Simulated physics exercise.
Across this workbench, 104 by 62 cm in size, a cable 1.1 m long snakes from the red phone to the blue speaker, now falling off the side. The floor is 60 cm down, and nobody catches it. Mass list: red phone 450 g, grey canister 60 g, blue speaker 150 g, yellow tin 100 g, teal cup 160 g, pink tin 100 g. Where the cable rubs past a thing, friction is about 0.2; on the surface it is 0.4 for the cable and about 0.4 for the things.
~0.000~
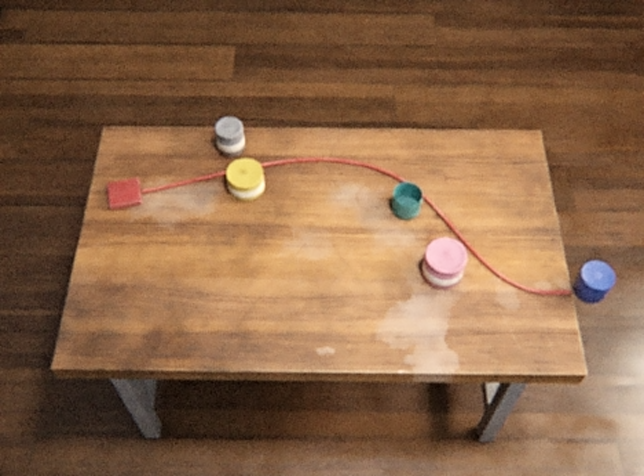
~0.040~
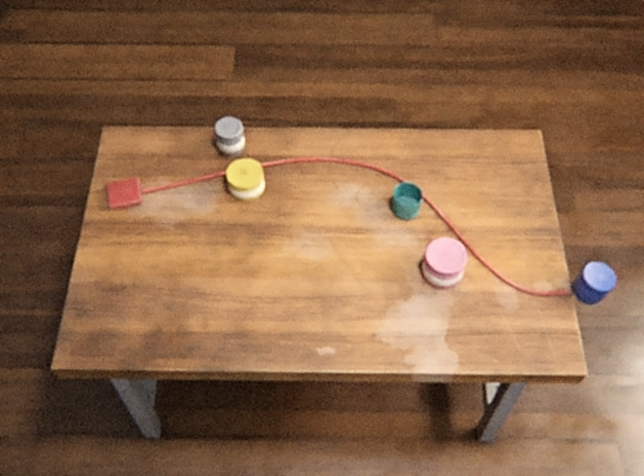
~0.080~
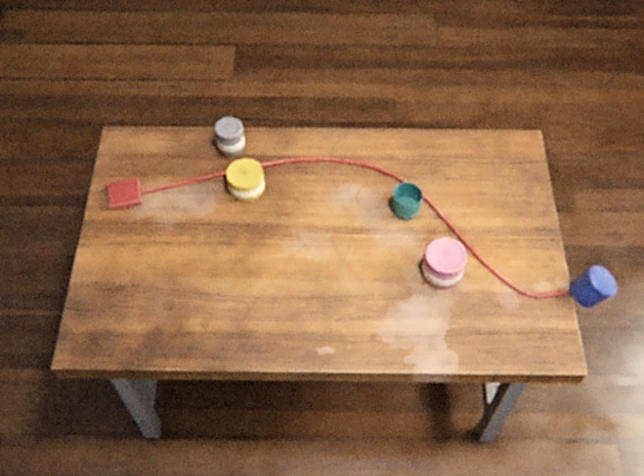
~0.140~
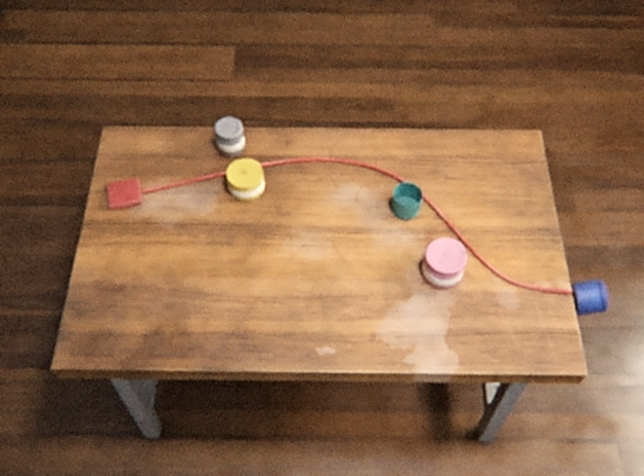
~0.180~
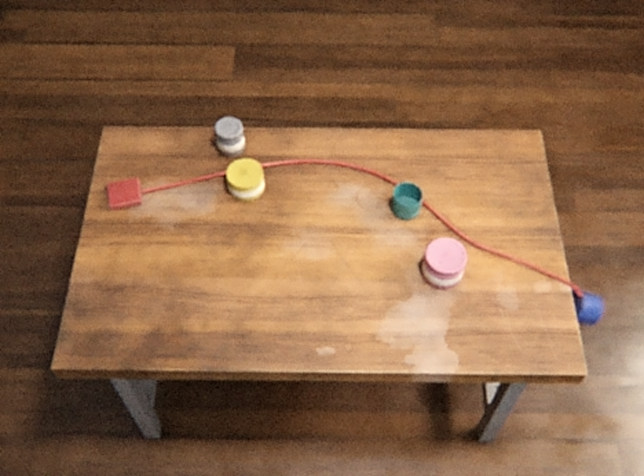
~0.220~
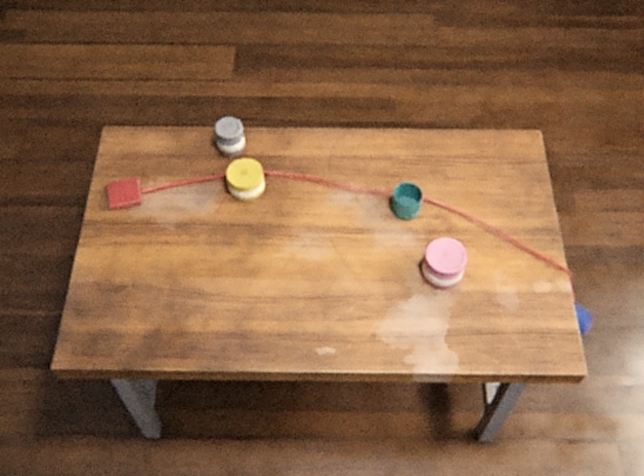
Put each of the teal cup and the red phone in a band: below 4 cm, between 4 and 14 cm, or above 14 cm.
At the end, the teal cup covers a tiny distance. The red phone covers a tiny distance.
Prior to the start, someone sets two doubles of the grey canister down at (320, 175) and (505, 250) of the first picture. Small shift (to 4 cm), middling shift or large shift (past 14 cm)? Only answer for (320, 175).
There it moves a moderate amount.
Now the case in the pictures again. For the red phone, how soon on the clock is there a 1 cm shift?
Red phone: Not at all.
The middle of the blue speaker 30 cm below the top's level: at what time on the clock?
Clock time: Never.
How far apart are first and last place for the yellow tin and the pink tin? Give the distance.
Net shift - yellow tin 4 cm, pink tin 0 cm.
After 0.5 s, the cable's tail end at (145, 191); teal cup 1 cm off its start, blue speaker over the edge, yellow tin 5 cm off its start.
After 0.7 s, the cable's tail end at (145, 191); teal cup 1 cm off its start, blue speaker over the edge, yellow tin 5 cm off its start.
After 1.0 s, the cable's tail end at (145, 191); teal cup 1 cm off its start at (407, 197), blue speaker over the edge, yellow tin 5 cm off its start at (244, 190).
After 1.2 s, the cable's tail end at (145, 191); teal cup 1 cm off its start, blue speaker over the edge, yellow tin 5 cm off its start.
After 2.4 s, the cable's tail end at (145, 191); teal cup 1 cm off its start at (407, 197), red phone 1 cm off its start at (126, 191), blue speaker over the edge, yellow tin 5 cm off its start at (244, 189).
